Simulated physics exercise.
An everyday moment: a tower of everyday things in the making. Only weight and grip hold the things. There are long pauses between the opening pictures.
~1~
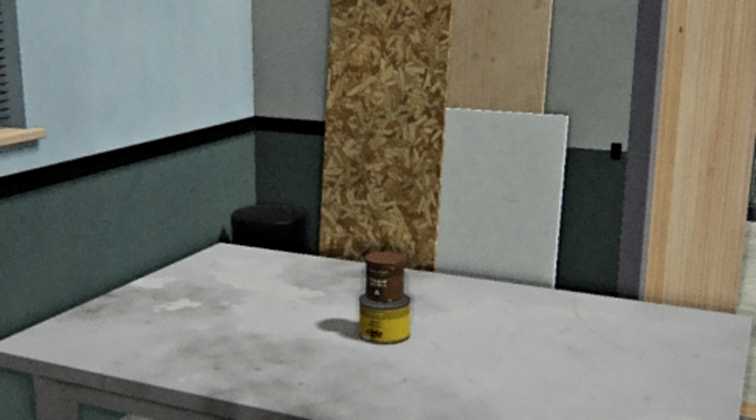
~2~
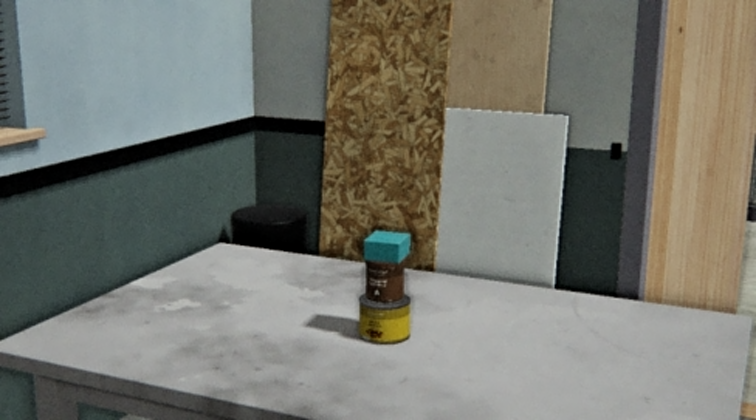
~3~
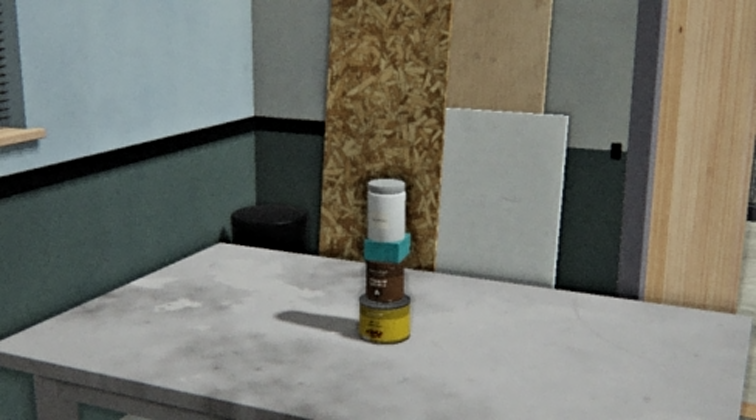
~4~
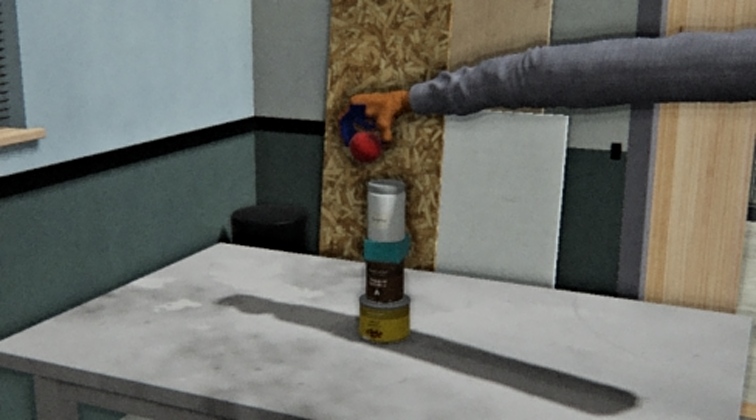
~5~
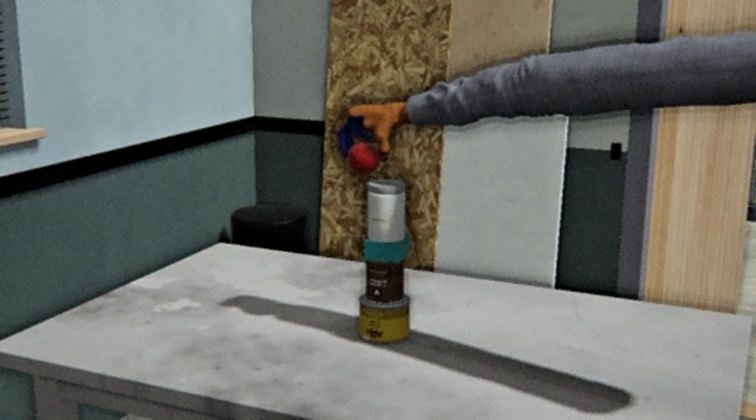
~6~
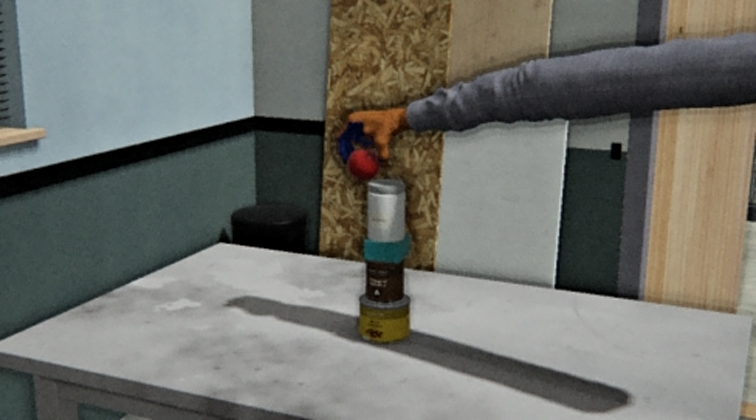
At first a brown can sits on a yellow can on a grey table, then a turquoise block and a white jar are added on top. An orange-gloved hand reaches in from the right and lowers a red tomato slightly to the jar's top left edge, still holding it.
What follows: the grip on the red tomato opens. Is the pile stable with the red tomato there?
Outcome: The pile gives way.
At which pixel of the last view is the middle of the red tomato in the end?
At about (324, 310).
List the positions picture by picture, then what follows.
In the first picture, the last thing is not in view yet.
In the second picture, the last thing is not in view yet.
In the third picture, the last thing is not in view yet; turquoise block (387, 247).
In the fourth picture, coming down; red tomato (366, 147); white jar (386, 210).
In the fifth picture, coming down; red tomato (364, 158); turquoise block (387, 247).
In the sixth picture, set down, still held; red tomato (364, 164); white jar (386, 210).
Then, 0.30 s on from there, red tomato now fallen.
Then, 0.40 s on from there, things are still on the move.
Then, 0.60 s on from there, as before.
In the end, fallen, red tomato; the other 4 unmoved. At the end, from the last picture's camera, red tomato near (324, 310). The pile loses its balance.
